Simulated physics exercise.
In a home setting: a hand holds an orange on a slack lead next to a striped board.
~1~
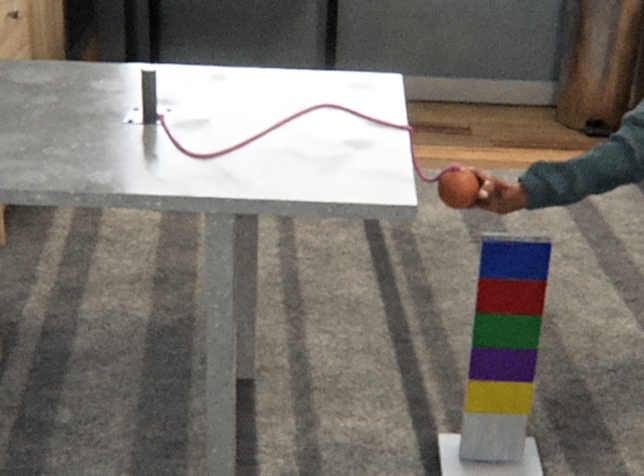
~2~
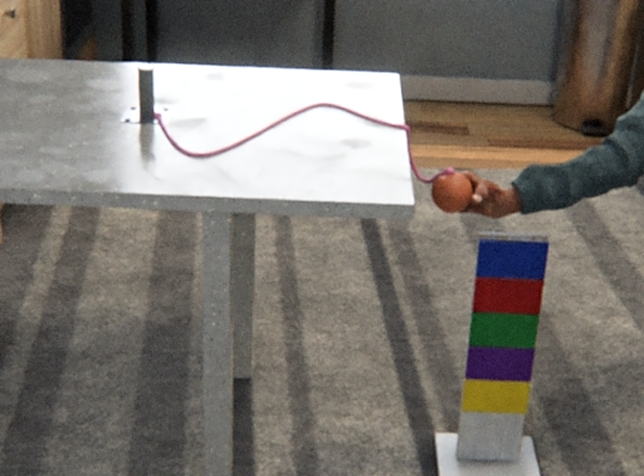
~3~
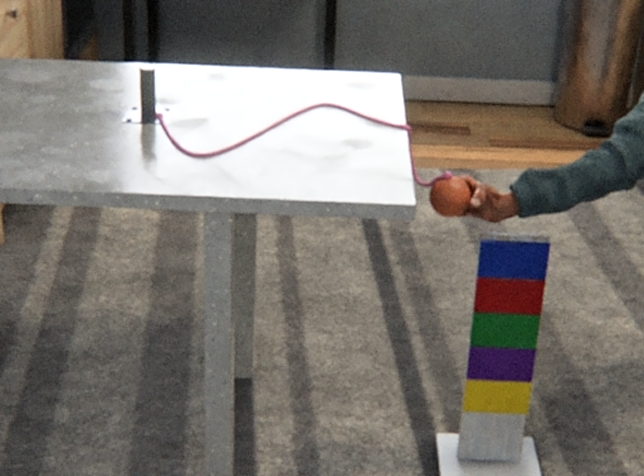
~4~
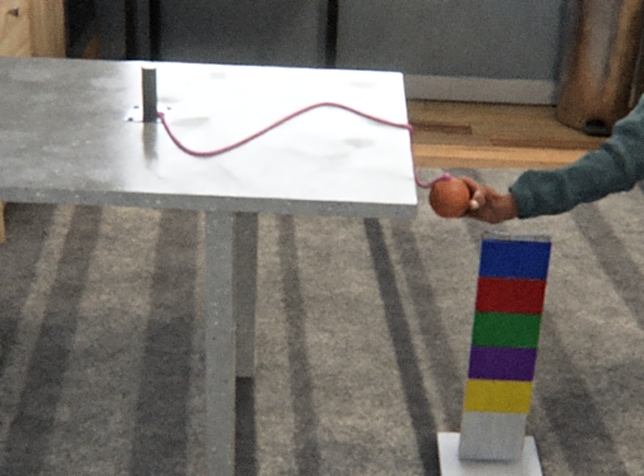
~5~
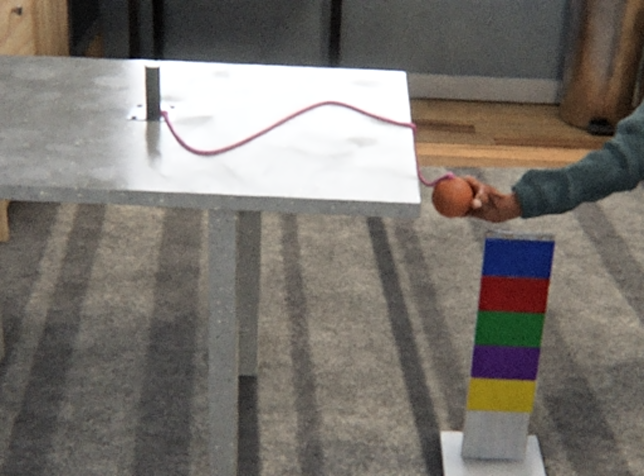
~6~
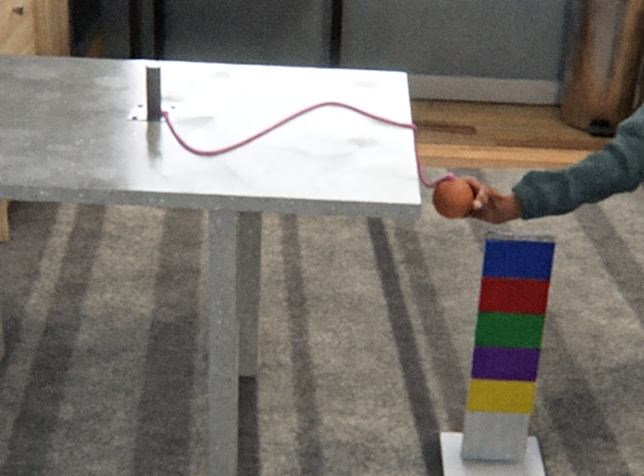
A hand holds an orange ball on a red cord beside a table, barely moving.
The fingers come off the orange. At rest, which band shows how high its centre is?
The yellow band shows it.
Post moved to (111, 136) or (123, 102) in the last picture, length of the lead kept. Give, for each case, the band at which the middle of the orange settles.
It would be purple; purple.
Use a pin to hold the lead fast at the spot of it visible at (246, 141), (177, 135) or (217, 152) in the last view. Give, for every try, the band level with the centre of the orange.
Each in turn comes out as green, purple, green.
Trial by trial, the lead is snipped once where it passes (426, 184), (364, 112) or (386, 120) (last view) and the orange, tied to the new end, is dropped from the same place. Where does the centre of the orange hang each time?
The pixels are (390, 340) for the first, (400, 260) for the second and (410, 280) for the third.
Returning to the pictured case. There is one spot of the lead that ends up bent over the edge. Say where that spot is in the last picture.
The point sits close to (292, 117).
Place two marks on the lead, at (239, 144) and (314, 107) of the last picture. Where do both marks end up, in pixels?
Near (320, 130) and (412, 182).
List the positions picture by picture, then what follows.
Orange (458, 188); blue (515, 261); red (511, 297); green (507, 332); purple (503, 365); yellow (499, 398), in the first frame.
Orange (452, 193); lead through (167, 133) (218, 152) (272, 125) (332, 105) (399, 127), in the second frame.
Orange (450, 197), in the third frame.
Orange (449, 198); lead through (170, 132) (221, 151) (275, 124) (335, 104) (402, 126), in the fourth frame.
Orange (452, 198), in the fifth frame.
Orange (452, 199); lead through (174, 130) (225, 150) (279, 124) (339, 104) (406, 126), in the sixth frame.
Soon after, orange near (433, 333); level with green.
Then, orange near (380, 386); level with yellow.
Further on, orange near (401, 391); level with yellow.
At rest, orange near (393, 391); level with yellow. The lead holds its middle at yellow.
